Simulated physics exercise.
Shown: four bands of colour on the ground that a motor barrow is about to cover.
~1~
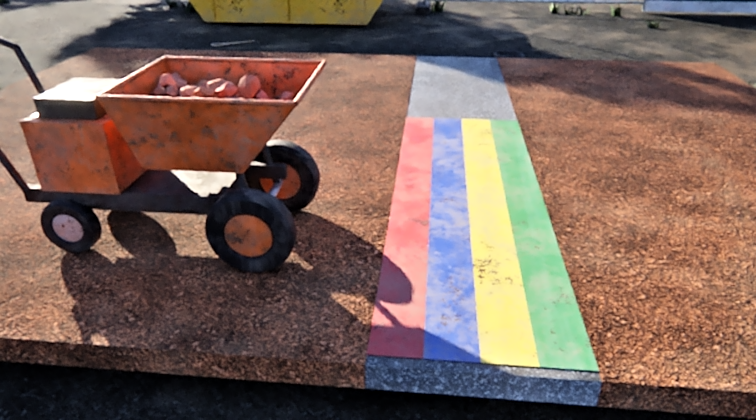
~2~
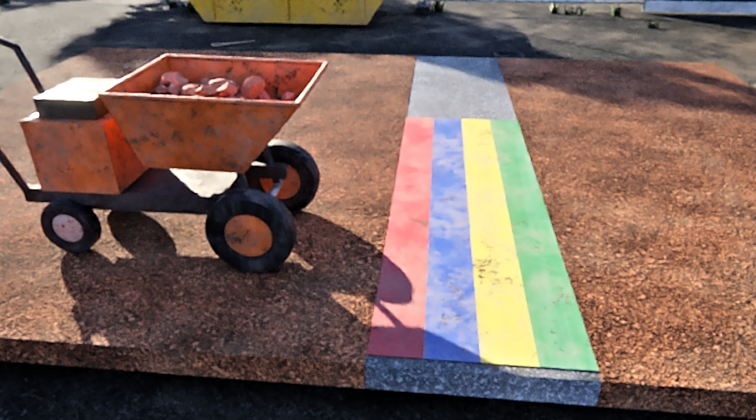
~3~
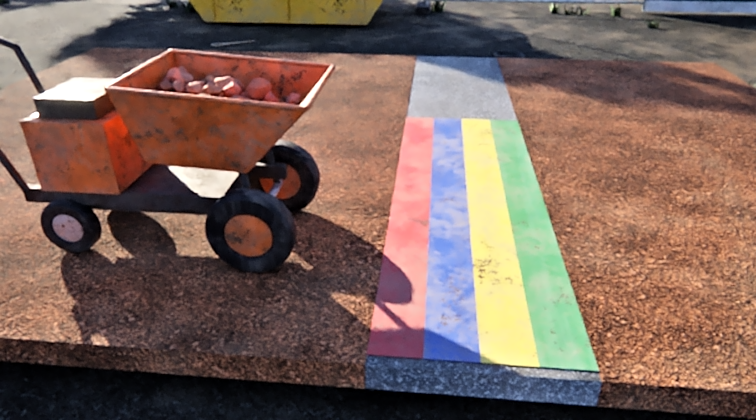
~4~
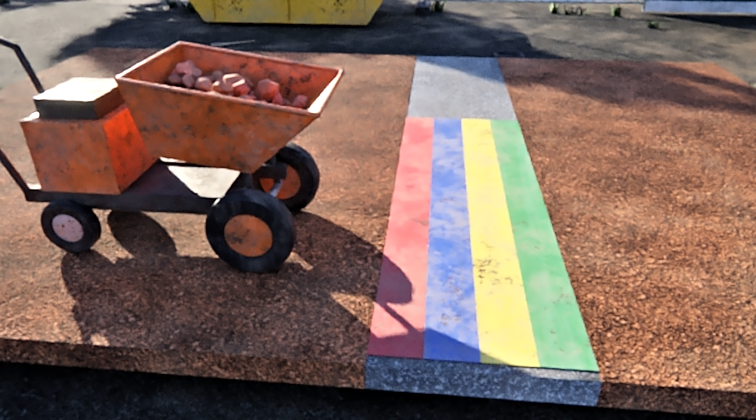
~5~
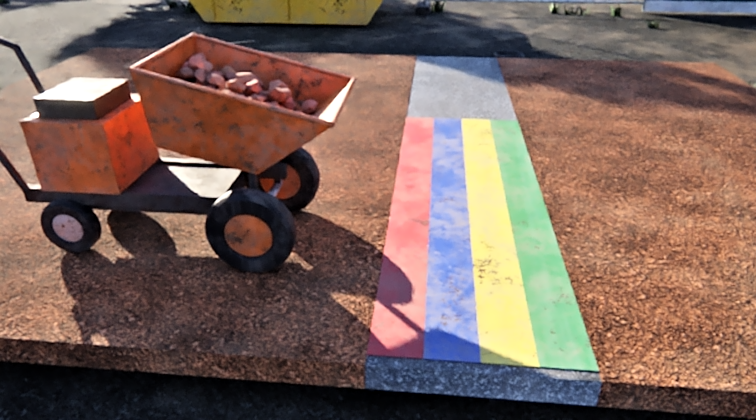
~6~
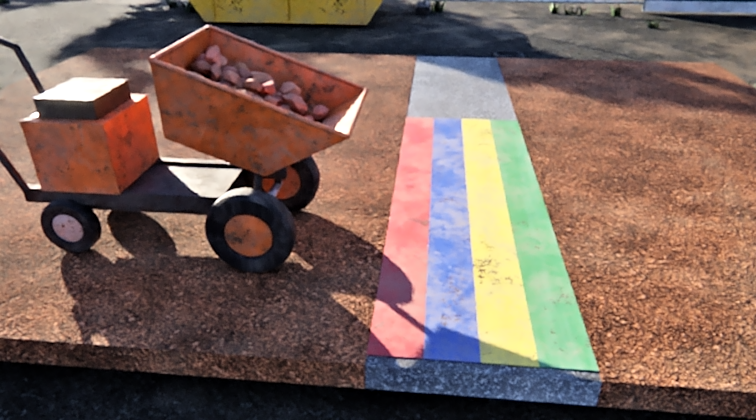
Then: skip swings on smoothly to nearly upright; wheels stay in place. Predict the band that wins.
The blue one.
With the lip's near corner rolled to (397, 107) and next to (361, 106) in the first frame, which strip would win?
The green one for the first spot, the strip in yellow for the second.
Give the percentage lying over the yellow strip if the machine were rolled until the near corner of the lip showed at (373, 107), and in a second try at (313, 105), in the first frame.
In order, close to 30 and 20 in a hundred.
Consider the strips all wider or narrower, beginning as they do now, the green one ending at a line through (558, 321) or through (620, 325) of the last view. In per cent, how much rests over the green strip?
Near 10 in a hundred and near 10 in a hundred.
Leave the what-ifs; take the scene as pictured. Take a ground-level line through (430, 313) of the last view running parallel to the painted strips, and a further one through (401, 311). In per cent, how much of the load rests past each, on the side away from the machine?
Around 50 per cent for the first, around 70 per cent for the second.
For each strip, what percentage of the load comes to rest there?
The red strip takes 15 per cent, the blue strip 30, the yellow strip 15 and the green strip 5.
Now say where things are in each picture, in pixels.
The first frame shows lip of the skip (295, 104), level; top of the load (215, 103), lumps of rubble; red strip (400, 306); blue strip (451, 309); yellow strip (503, 313); green strip (555, 316).
The second frame shows lip of the skip (298, 105), tipped barely; top of the load (192, 93).
The third frame shows lip of the skip (306, 109), tipped barely; top of the load (197, 90).
The fourth frame shows lip of the skip (318, 115), tipped a little; top of the load (206, 86).
The fifth frame shows lip of the skip (332, 125), tipped a little; top of the load (200, 88).
The sixth frame shows lip of the skip (347, 137), tipped clearly; top of the load (213, 82); red strip (400, 306); blue strip (451, 309); yellow strip (503, 313); green strip (555, 316).
Just after the last frame, skip tipped steeply; every one in the skip.
A moment on, skip tipped right over; the larger part in the skip; about a tenth over the red strip; about a tenth over the blue strip; just a few over the yellow strip.
Further on, skip tipped right over; roughly a third in the skip; about a tenth over the red strip; roughly a quarter over the blue strip; about a tenth over the yellow strip; about a tenth over the green strip; just a few off the paint.
When it is over, skip tipped right over; roughly a quarter in the skip; roughly a quarter over the red strip; roughly a quarter over the blue strip; about a tenth over the yellow strip; about a tenth over the green strip; about a tenth off the paint.
